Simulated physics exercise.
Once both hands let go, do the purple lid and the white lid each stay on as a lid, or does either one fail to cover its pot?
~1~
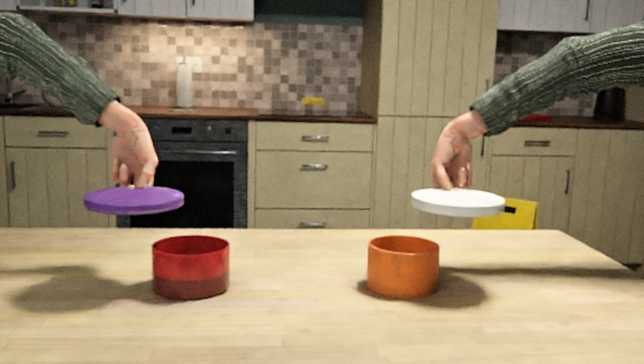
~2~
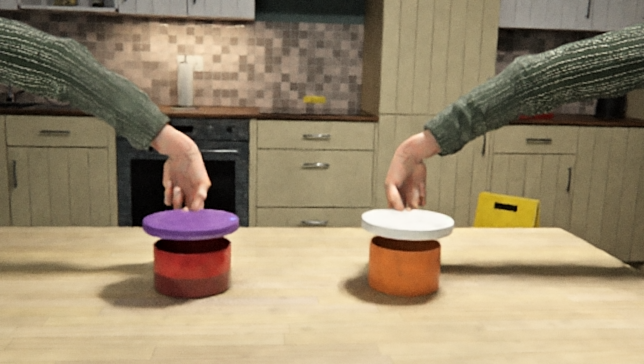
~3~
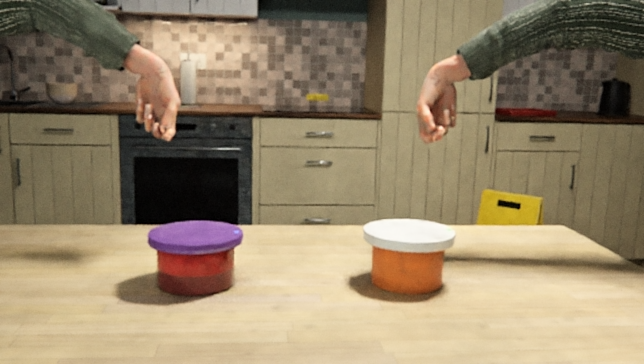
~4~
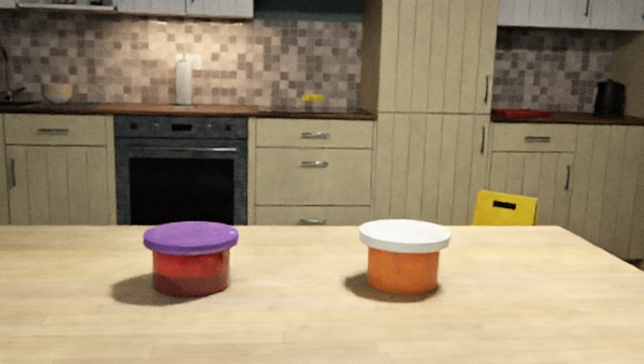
Both work as lids. The purple lid stays resting on the rim of the red pot, and the white lid stays resting on the rim of the orange one.
In a kitchen, two hands lower purple and white lids onto pots, where they rest.
